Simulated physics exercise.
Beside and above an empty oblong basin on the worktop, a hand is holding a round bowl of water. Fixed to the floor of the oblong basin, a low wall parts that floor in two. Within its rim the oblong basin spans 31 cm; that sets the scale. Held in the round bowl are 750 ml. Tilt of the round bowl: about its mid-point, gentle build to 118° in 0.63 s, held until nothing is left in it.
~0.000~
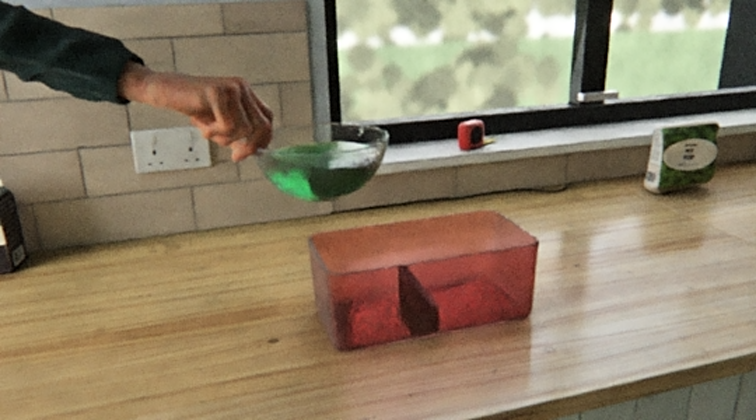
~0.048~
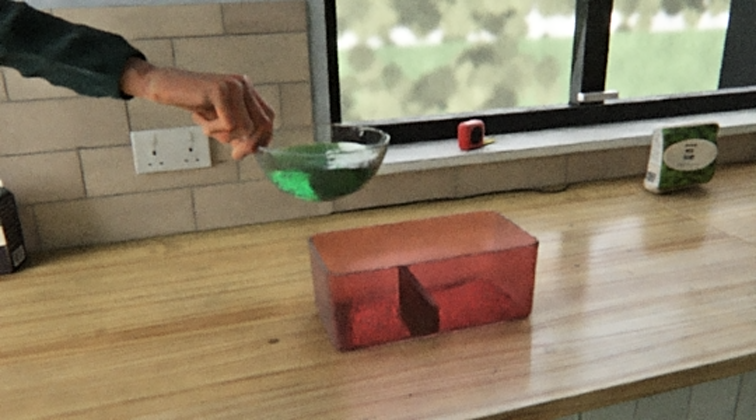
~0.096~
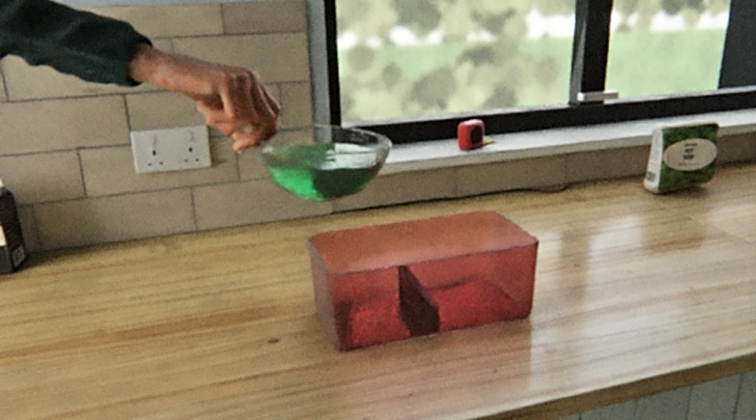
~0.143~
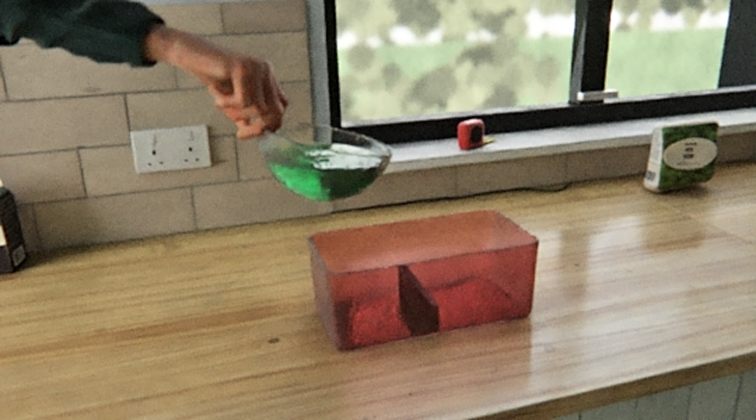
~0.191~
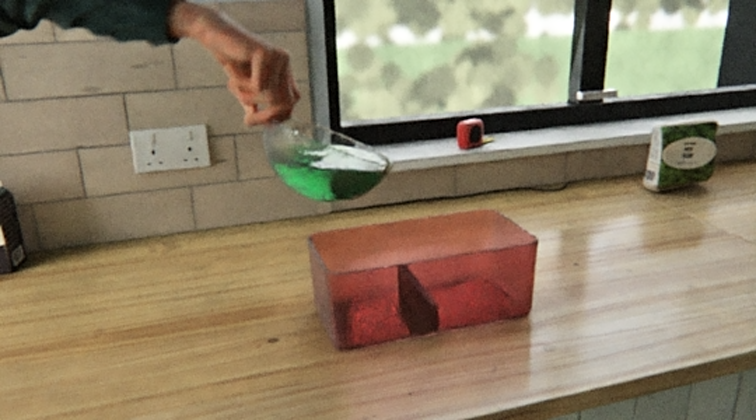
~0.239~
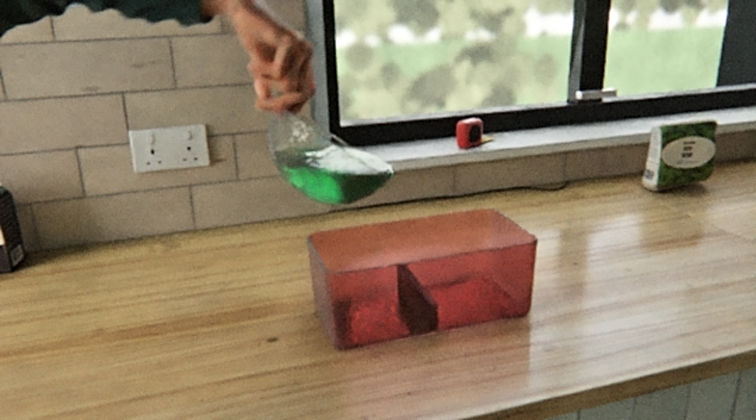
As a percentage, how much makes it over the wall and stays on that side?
Some 39 per cent makes it over and stays.
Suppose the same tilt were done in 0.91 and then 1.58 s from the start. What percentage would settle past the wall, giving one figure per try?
It comes to 45 per cent, and then 60 per cent.
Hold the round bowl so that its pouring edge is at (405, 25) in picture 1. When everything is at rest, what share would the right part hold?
Then I'd expect something near 65 per cent.
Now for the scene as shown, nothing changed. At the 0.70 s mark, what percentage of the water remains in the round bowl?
Around 0 percent of it.
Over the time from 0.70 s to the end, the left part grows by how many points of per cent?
5 %.
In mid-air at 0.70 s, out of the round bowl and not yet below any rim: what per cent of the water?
About 16 percent.
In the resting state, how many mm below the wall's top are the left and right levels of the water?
Close to 26 mm left and close to 32 mm right.
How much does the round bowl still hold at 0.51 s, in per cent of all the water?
Roughly 2 percent.
After 0.51 s the tilt is 107° and 2 per cent is still to pour, 48 is left of the wall and 35 right of it.
After 0.70 s the tilt is 118° and 0 per cent is still to pour, 50 is left of the wall and 34 right of it.
After 0.91 s the tilt is 118° and 0 per cent is still to pour, 54 is left of the wall and 39 right of it.
After 1.13 s the tilt is 118° and 0 per cent is still to pour, 55 is left of the wall and 39 right of it.
In the end 55 per cent lies left of the wall, 39 right of it and 6 outside.
